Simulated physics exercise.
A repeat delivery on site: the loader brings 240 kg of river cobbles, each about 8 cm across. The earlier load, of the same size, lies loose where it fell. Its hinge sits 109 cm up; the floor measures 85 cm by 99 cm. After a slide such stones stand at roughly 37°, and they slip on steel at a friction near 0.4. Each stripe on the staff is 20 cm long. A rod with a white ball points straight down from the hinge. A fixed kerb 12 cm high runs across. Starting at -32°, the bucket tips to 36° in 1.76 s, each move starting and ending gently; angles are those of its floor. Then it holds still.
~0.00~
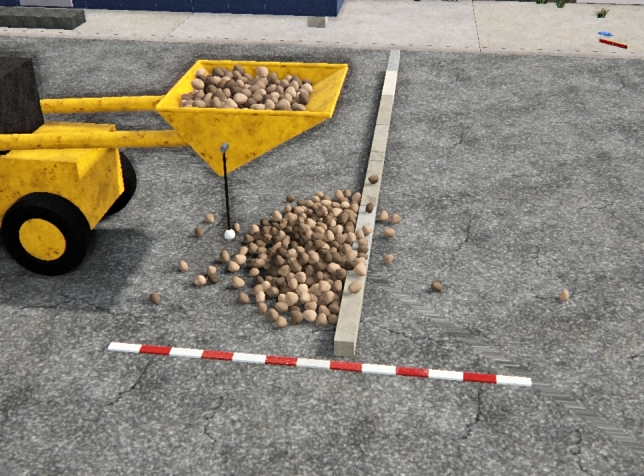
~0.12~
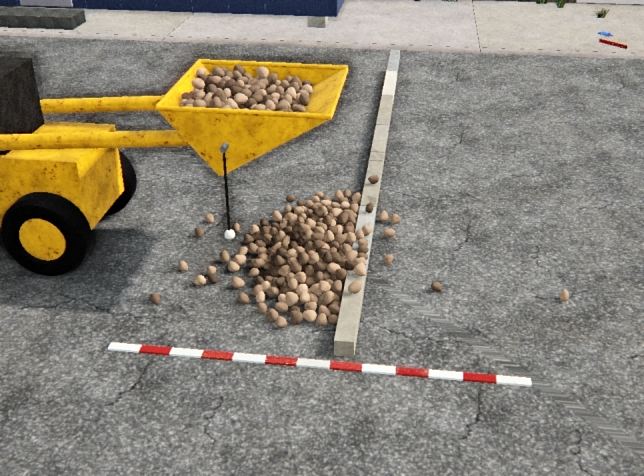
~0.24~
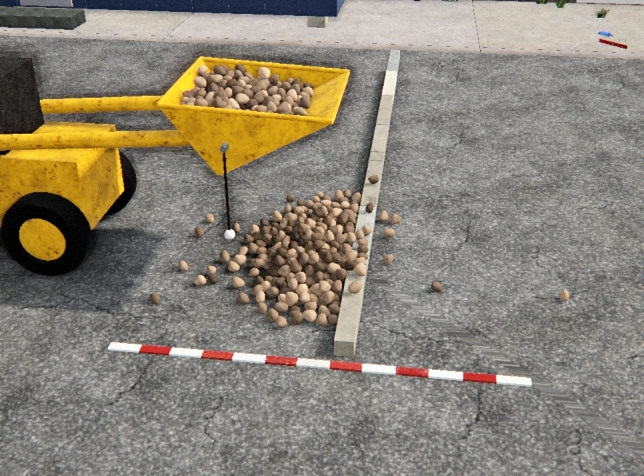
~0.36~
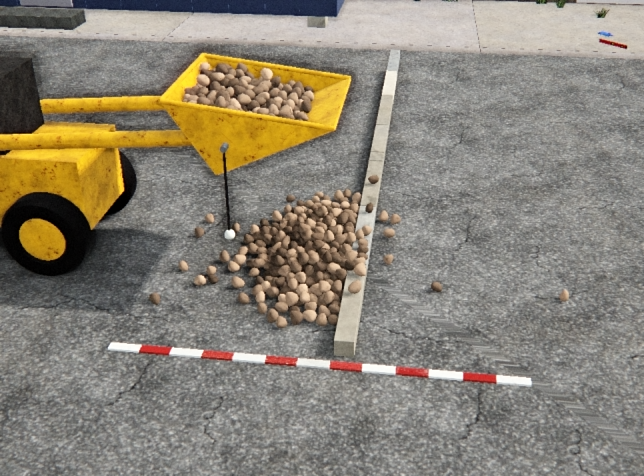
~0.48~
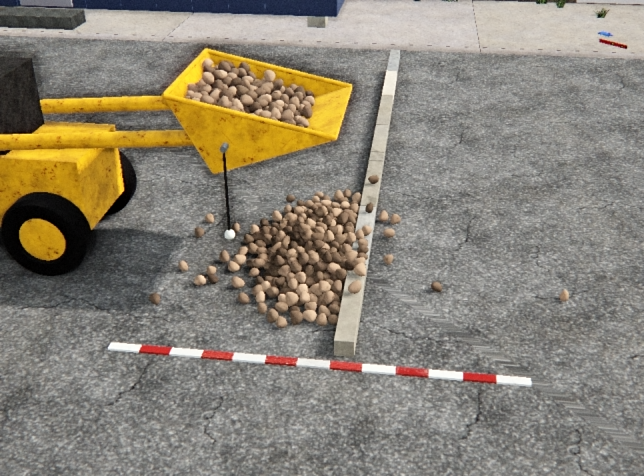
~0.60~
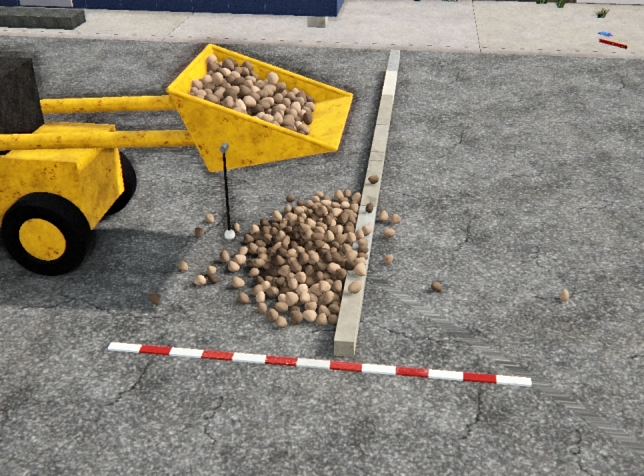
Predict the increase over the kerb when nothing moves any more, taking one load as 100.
Some 67 per cent is added.
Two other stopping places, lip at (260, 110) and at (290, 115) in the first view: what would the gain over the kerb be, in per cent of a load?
About 0 and 20 per cent.
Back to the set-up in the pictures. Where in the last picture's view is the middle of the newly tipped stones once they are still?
Around (389, 253).
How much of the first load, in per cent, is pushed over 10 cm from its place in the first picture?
About 5 per cent.
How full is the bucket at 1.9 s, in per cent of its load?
It holds some 40 per cent.
After 1.3 s the floor is at 25°; in per cent of one load, 100 in the bucket, 98 on this side of the kerb, 2 over the kerb; the foremost stones are at (408, 250).
After 1.9 s the floor is at 36°; in per cent of one load, 38 in the bucket, 150 on this side of the kerb, 13 over the kerb; the foremost stones are at (427, 261).
After 2.2 s the floor is at 36°; in per cent of one load, 3 in the bucket, 149 on this side of the kerb, 48 over the kerb; the foremost stones are at (477, 268).
After 4.8 s the floor is at 36°; in per cent of one load, 0 in the bucket, 131 on this side of the kerb, 69 over the kerb; the foremost stones are at (544, 283). Net gain over the kerb, 67.
